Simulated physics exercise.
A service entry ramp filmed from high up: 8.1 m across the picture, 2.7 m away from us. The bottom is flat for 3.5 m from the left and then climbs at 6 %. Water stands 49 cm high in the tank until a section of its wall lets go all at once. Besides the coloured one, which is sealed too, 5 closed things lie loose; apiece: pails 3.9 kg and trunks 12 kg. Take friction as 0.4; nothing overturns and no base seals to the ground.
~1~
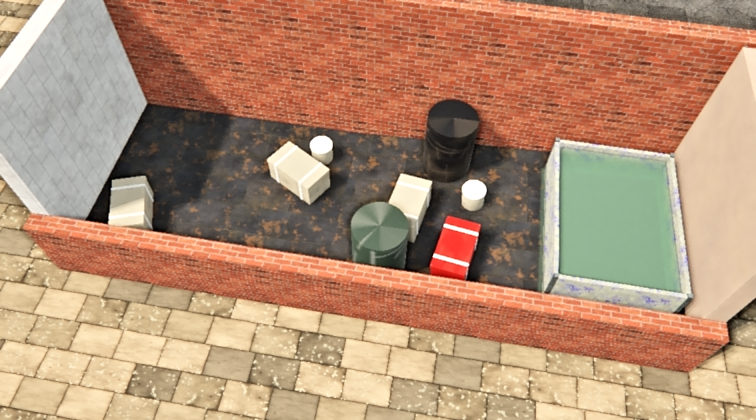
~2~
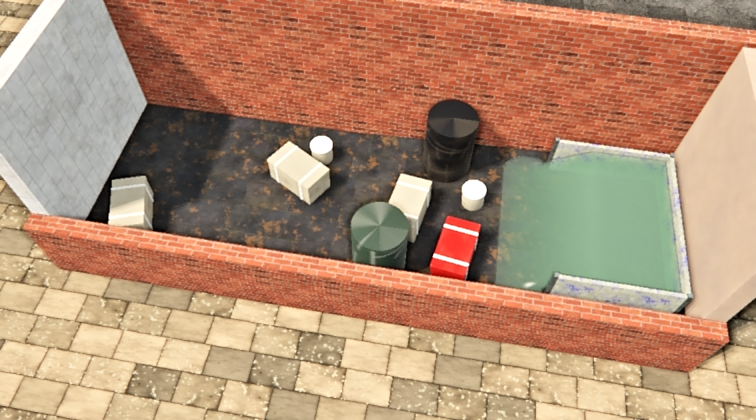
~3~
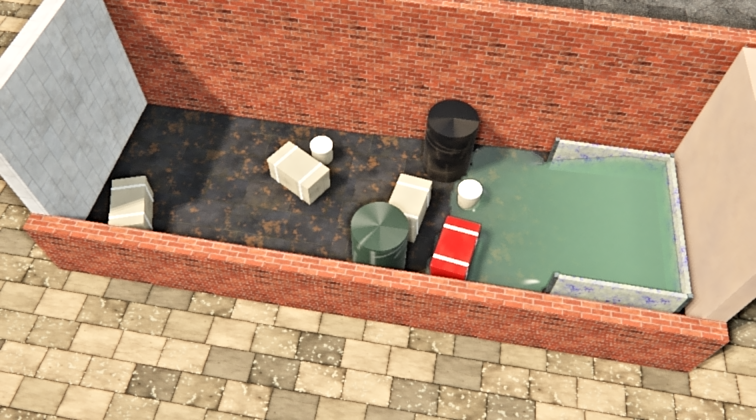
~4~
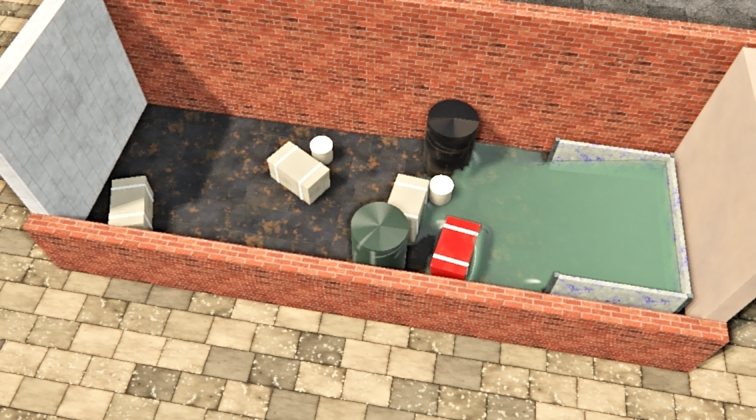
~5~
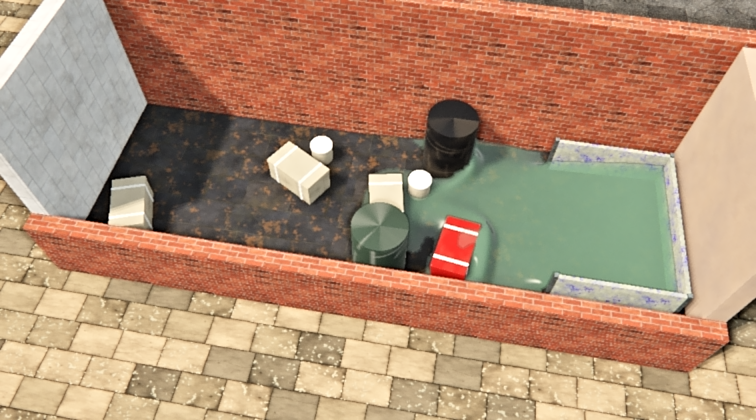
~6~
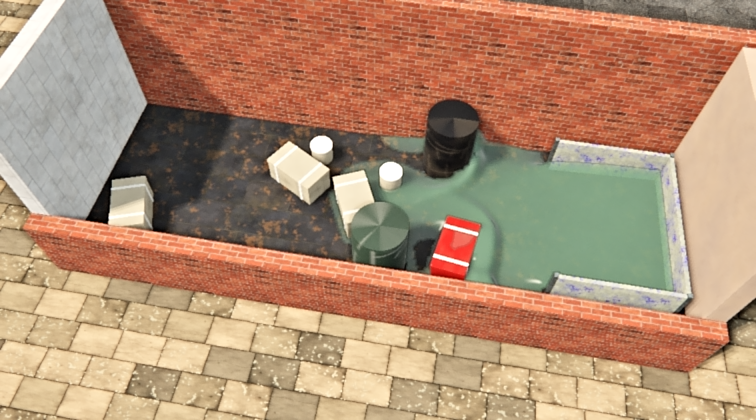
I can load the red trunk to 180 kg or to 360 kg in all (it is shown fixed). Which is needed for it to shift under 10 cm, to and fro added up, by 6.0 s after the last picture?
I expect that only the higher weight holds it.
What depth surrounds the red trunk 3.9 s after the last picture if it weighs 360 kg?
About 8 cm.
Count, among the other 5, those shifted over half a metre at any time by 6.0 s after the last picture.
I count 4.
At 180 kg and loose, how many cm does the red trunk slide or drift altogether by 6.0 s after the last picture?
About 50 cm.
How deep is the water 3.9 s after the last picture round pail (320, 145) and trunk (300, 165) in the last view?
About 17 and 15 cm.
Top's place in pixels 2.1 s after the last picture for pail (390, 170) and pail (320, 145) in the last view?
Near (161, 107) and (139, 100).
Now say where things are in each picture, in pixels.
The red trunk at (458, 245) rests on the ground; 3.1 m2 under water; 0 of 6 have shifted, in the first frame.
The red trunk at (458, 245) rests on the ground; 4.4 m2 under water; 0 of 6 have shifted, in the second frame.
The red trunk at (458, 245), on the bottom; 6.0 m2 under water; 1 of 6 have shifted, in the third frame.
The red trunk at (458, 245) rests on the ground; water covers 6.7 m2; 1 of 6 have shifted, in the fourth frame.
The red trunk at (458, 245), on the bottom; 7.6 m2 under water; 2 of 6 have shifted, in the fifth frame.
The red trunk at (458, 245), on the bottom; water covers 8.8 m2; 2 of 6 have shifted, in the sixth frame.
Then, 0.4 s after the last picture the red trunk would be 22 cm from its start with 180 kg and 0 cm from its start with 360 kg; 19 cm of water round it then.
Then, 2.1 s after the last picture the red trunk would be 52 cm from its start with 180 kg and 0 cm from its start with 360 kg; 11 cm of water round it then.
Then, 3.9 s after the last picture the red trunk would be 52 cm from its start with 180 kg and 0 cm from its start with 360 kg; 8 cm of water round it then.
Then, 6.0 s after the last picture the red trunk would be 52 cm from its start with 180 kg and 0 cm from its start with 360 kg; 7 cm of water round it then.
